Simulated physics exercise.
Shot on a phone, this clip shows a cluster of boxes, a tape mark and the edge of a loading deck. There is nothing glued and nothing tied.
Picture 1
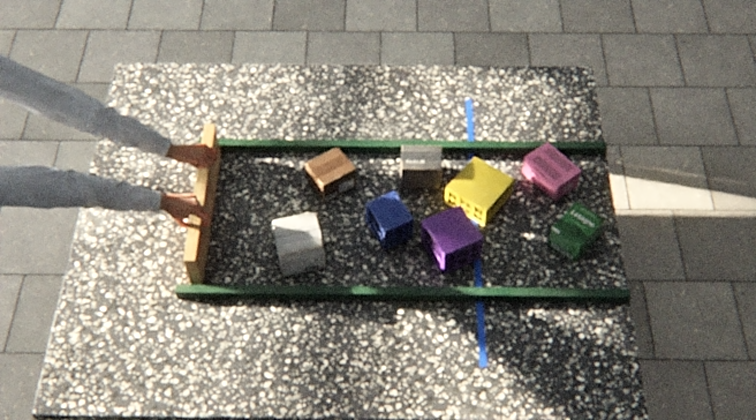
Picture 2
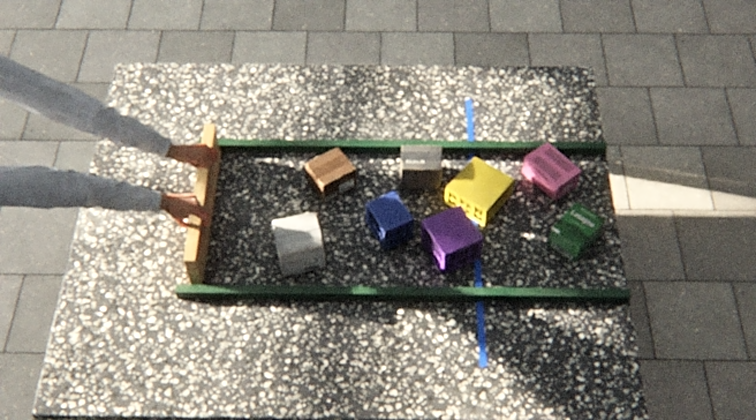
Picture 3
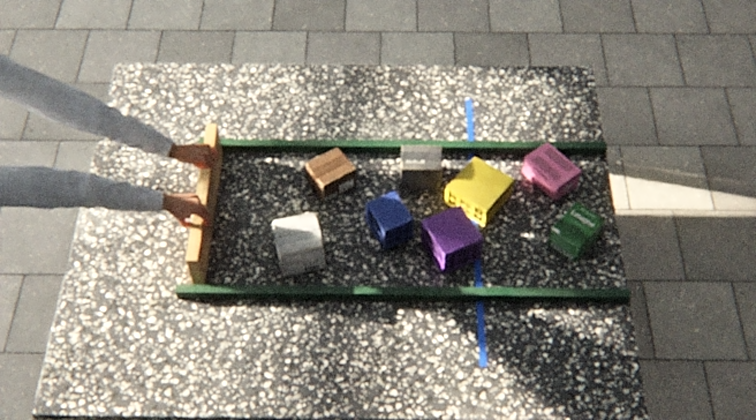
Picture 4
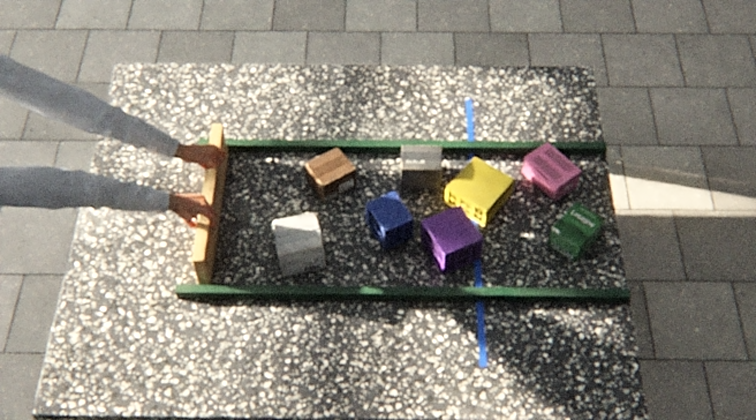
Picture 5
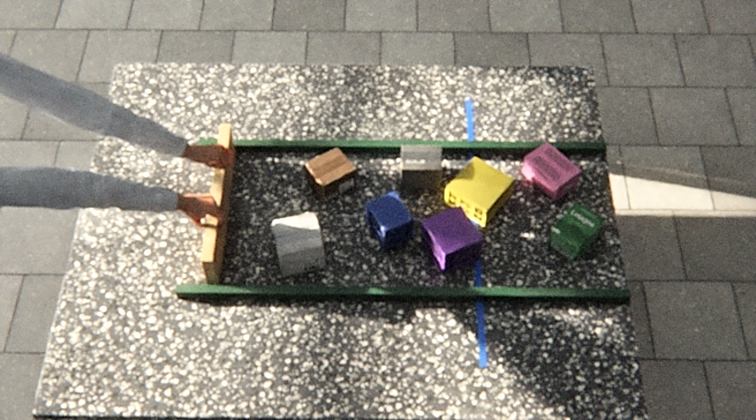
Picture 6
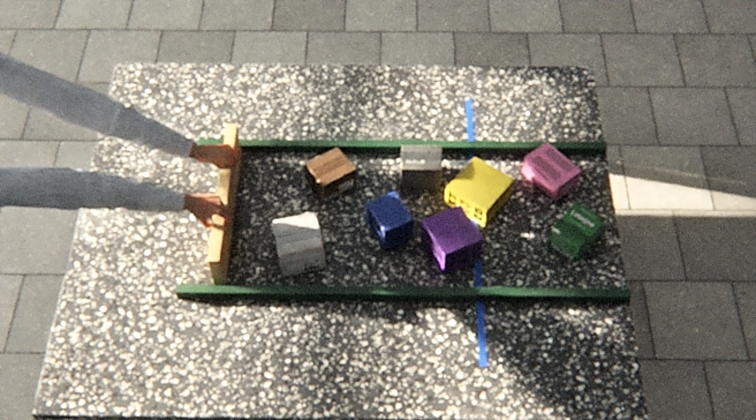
Two hands sliding a wooden plank slowly right between green rails, toward scattered coloured boxes that stay still on a speckled surface.
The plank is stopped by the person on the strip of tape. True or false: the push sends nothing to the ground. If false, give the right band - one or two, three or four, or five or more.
True.
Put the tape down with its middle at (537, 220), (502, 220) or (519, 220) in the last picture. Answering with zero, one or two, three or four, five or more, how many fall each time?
In the order of the places given: Either one or two; no fall at all; 1 or 2.
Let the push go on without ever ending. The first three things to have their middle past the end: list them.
Order, earliest first: The green box, then the pink tote, then the yellow crate.
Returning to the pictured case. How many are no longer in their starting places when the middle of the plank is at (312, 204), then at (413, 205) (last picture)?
Up to then 2, and up to the other point 6.
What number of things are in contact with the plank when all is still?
Tally at the end: 3.
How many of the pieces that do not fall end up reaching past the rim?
It would come to 0.
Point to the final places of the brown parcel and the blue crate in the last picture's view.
Final positions - brown parcel around (497, 180), blue crate around (495, 210).
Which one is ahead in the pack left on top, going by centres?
The green box finishes nearest.
Soon after, none off yet; green box at rest near (576, 232); pink tote at rest near (551, 172); yellow crate at rest near (480, 191).
At rest, the number that fall off is zero.
